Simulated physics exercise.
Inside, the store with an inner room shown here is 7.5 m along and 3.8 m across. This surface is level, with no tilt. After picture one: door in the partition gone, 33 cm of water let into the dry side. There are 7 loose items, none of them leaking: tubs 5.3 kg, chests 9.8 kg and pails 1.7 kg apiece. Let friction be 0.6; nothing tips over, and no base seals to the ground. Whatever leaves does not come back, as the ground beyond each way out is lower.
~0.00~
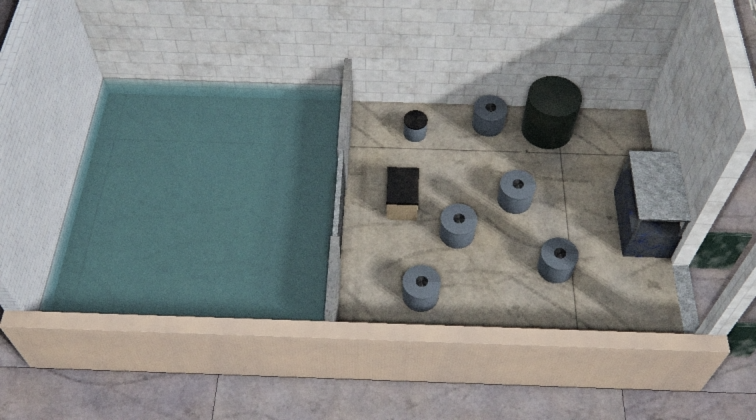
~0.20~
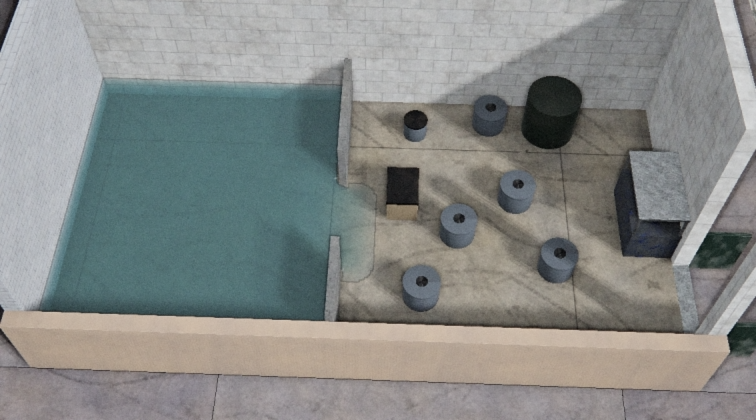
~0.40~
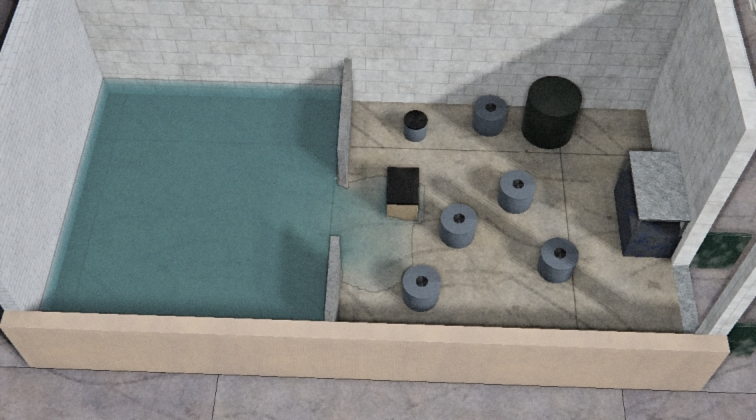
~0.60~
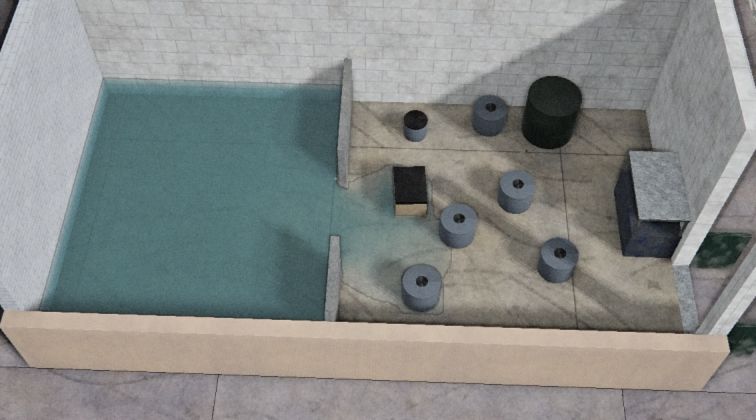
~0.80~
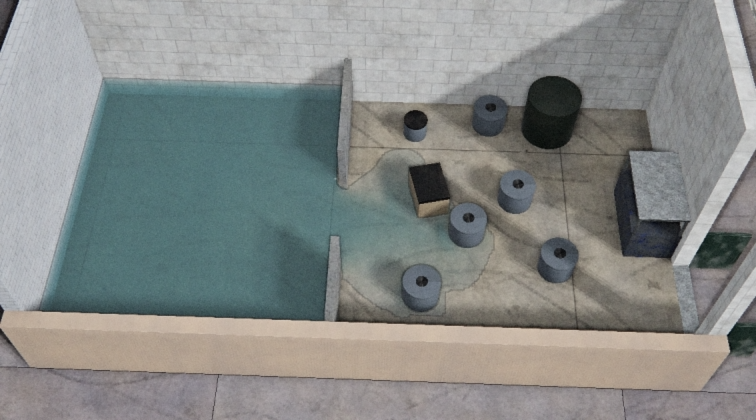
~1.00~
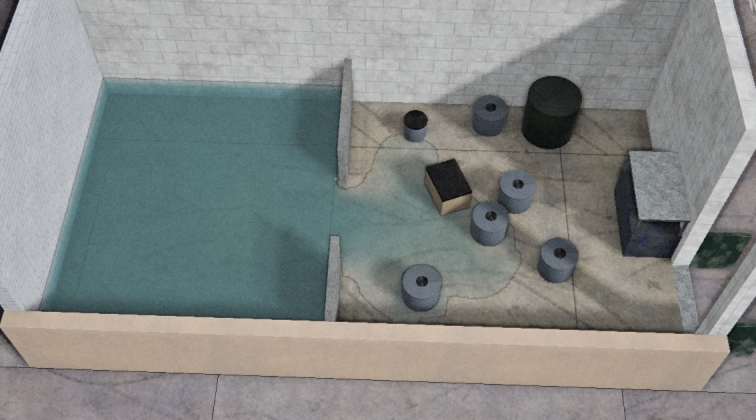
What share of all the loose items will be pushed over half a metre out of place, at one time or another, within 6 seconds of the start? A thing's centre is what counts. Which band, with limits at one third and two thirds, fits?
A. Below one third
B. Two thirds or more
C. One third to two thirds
Answer: B.
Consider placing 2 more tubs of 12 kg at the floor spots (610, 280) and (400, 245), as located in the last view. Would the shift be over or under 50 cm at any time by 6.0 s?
Respectively higher and higher.
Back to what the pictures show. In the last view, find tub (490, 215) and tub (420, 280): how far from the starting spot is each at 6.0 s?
First named - 200 cm; second named - gone out.
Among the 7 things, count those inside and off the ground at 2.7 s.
Count at that moment: 4.
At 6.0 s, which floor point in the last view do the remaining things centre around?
Around (520, 143).
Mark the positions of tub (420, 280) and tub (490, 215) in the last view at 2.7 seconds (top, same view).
First near (475, 323), second near (606, 201).
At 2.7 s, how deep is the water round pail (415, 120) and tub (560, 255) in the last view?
Some 1 cm at the first, some 4 cm at the second.
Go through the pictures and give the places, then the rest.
A chest at (403, 185), on the bottom; a tub at (459, 219), on the bottom; water covers 12.7 m2; 0 of 7 have shifted, in the first frame.
A chest at (403, 185) rests on the ground; a tub at (459, 219), on the bottom; water covers 13.3 m2; 0 of 7 have shifted, in the second frame.
A chest at (403, 185), on the bottom; a tub at (459, 219), on the bottom; water covers 14.0 m2; 0 of 7 have shifted, in the third frame.
A chest at (410, 184) rests on the ground, 9 cm from its start; a tub at (459, 219) rests on the ground; 14.8 m2 under water; 1 of 7 have shifted, in the fourth frame.
A chest at (430, 182), on the bottom, 34 cm from its start; a tub at (469, 218) rests on the ground, 12 cm from its start; water covers 15.5 m2; 2 of 7 have shifted, in the fifth frame.
A chest at (449, 179), on the bottom, 59 cm from its start; a tub at (491, 216) rests on the ground, 40 cm from its start; 16.6 m2 under water; 2 of 7 have shifted, in the sixth frame.
After 1.4 s 2 of 7 are over 50 cm from their spots; 0 afloat.
After 2.7 s 5 of 7 are over 50 cm from their spots; 4 afloat.
After 4.2 s 5 of 7 are over 50 cm from their spots; 6 afloat.
After 6.0 s 6 of 7 are over 50 cm from their spots, and 6 have been at some point; 5 afloat.
